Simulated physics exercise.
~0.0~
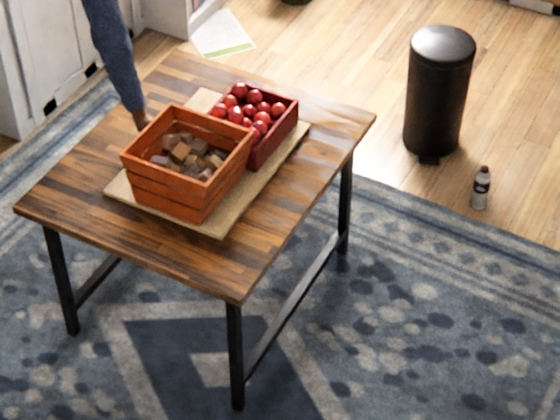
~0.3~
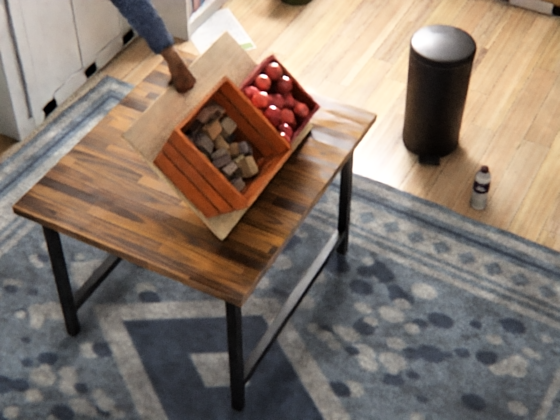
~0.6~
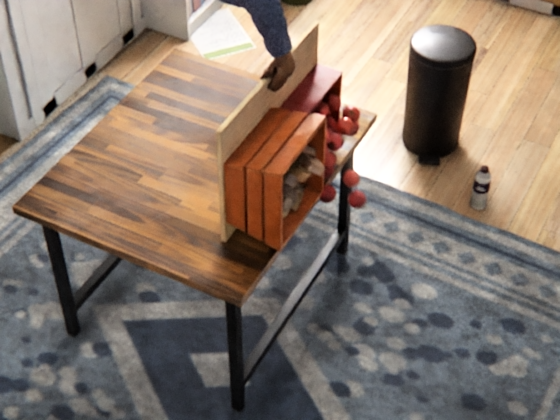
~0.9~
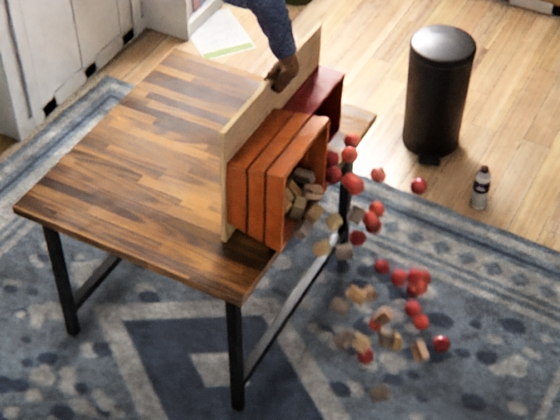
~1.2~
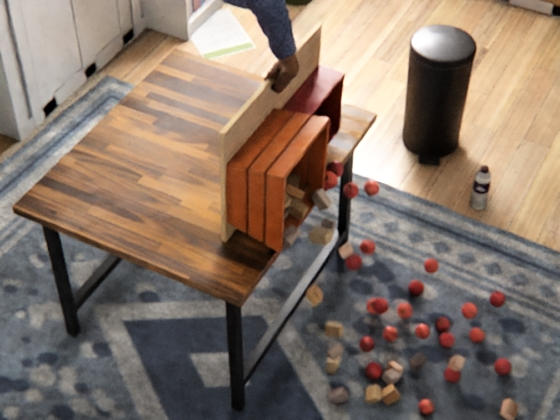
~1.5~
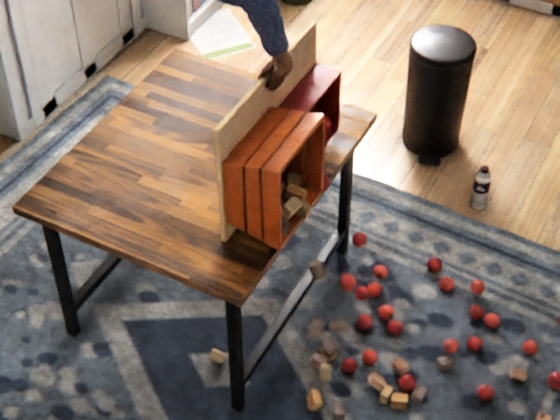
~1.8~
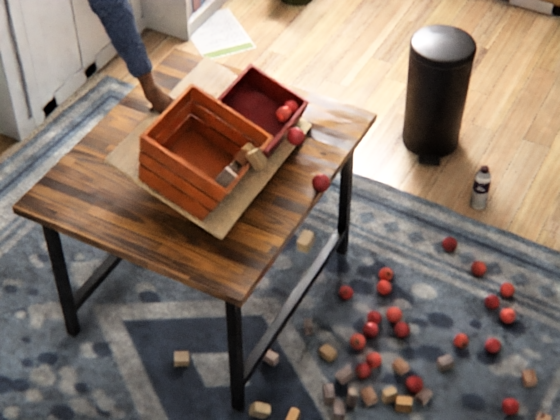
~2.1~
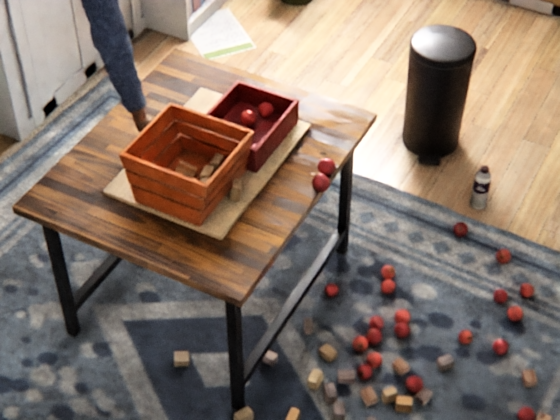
A hand tipped a board holding an orange tray of wooden blocks and a red tray of red balls up on its right edge, spilling most of them onto the rug, then lowered it flat with a few left in each tray.
